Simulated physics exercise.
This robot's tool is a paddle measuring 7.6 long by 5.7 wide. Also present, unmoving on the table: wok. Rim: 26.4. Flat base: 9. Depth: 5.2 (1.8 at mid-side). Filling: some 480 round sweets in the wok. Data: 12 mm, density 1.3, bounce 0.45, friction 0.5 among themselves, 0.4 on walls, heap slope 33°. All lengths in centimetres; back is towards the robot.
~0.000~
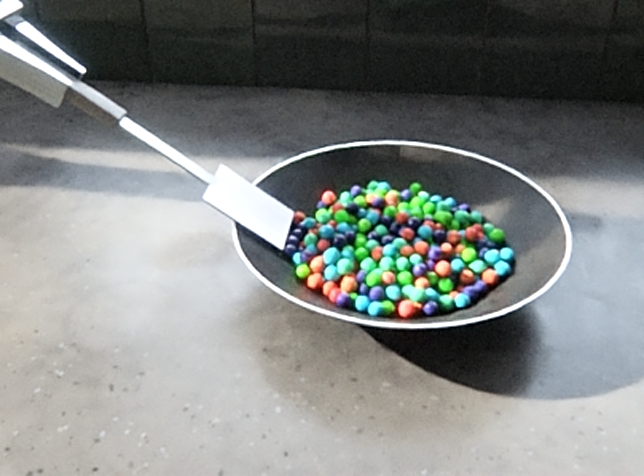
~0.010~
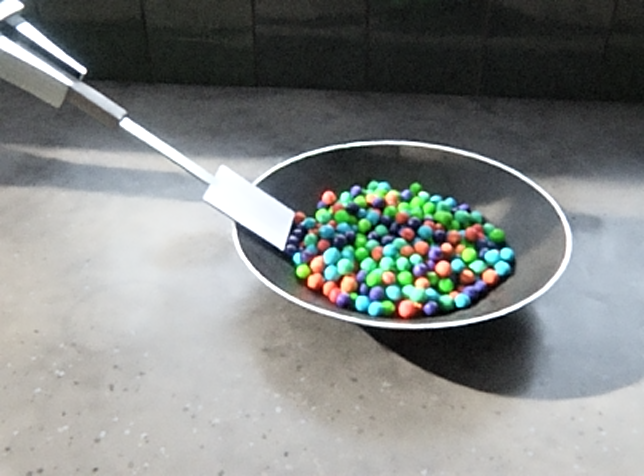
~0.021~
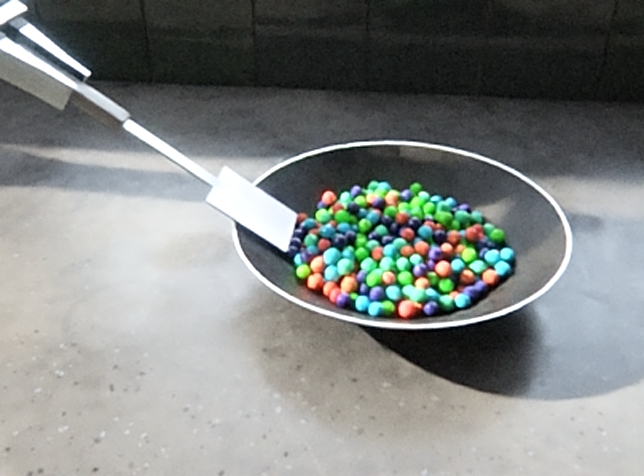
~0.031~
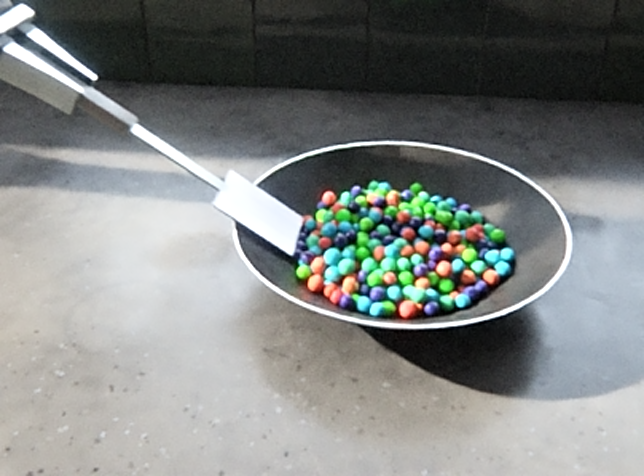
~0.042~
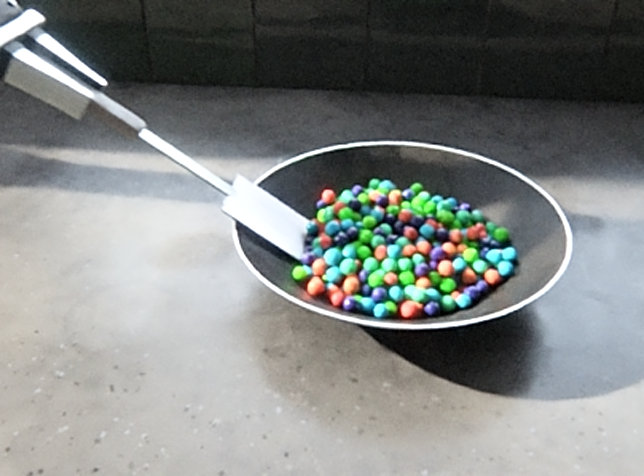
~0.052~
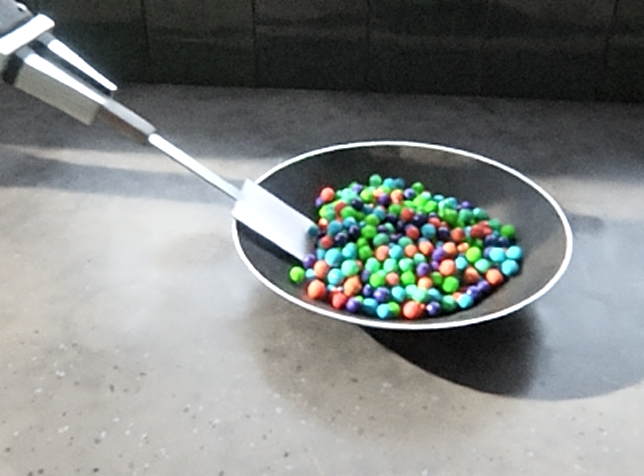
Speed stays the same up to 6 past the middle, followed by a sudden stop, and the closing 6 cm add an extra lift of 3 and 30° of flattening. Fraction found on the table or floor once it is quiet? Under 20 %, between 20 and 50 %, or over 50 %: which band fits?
The band that fits is under 20 %.
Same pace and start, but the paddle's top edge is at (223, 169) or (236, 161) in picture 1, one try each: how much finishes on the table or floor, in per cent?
About 0 and 5 per cent.
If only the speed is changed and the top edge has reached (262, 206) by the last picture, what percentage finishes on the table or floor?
Near 20 in a hundred.
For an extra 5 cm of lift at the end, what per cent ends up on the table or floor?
Result: Approx. 5 %.
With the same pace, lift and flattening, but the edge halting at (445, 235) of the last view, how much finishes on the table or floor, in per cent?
0 %, roughly.
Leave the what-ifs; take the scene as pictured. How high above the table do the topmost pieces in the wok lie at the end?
Roughly 7.0 centimetres.
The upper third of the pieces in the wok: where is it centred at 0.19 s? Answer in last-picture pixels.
Near (468, 228).
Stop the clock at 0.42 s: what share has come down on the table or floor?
Fraction noted: Close to 5 per cent.
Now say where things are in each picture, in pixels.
In the first frame, paddle top edge at (212, 181), sloping 36°; upper third of the load around (396, 232), from x 290 to 505, top at y 190; 476 in the wok.
In the second frame, paddle top edge at (213, 182), sloping 36°; upper third of the load around (396, 232), from x 290 to 505, top at y 190.
In the third frame, paddle top edge at (216, 184), sloping 36°; upper third of the load around (396, 232), from x 290 to 505, top at y 190.
In the fourth frame, paddle top edge at (222, 187), sloping 36°; upper third of the load around (396, 232), from x 300 to 510, top at y 190.
In the fifth frame, paddle top edge at (231, 192), sloping 36°; upper third of the load around (396, 232), from x 300 to 510, top at y 185.
In the sixth frame, paddle top edge at (240, 197), sloping 36°; upper third of the load around (397, 232), from x 300 to 515, top at y 180; 476 in the wok.
After 0.12 s, sloping 36°, highest piece 6 above the table; 476 in the wok.
After 0.19 s, sloping 24°, highest piece 6 above the table; 475 in the wok, 1 on the blade or in flight.
After 0.42 s, sloping 6°, highest piece 7 above the table; 459 in the wok, 14 on the table or floor, 3 on the blade or in flight.
After 1.47 s, sloping 6°, highest piece 6 above the table; 459 in the wok, 17 on the table or floor.
At rest, 459 in the wok, 17 on the table or floor. That is 4 % on the table or floor.
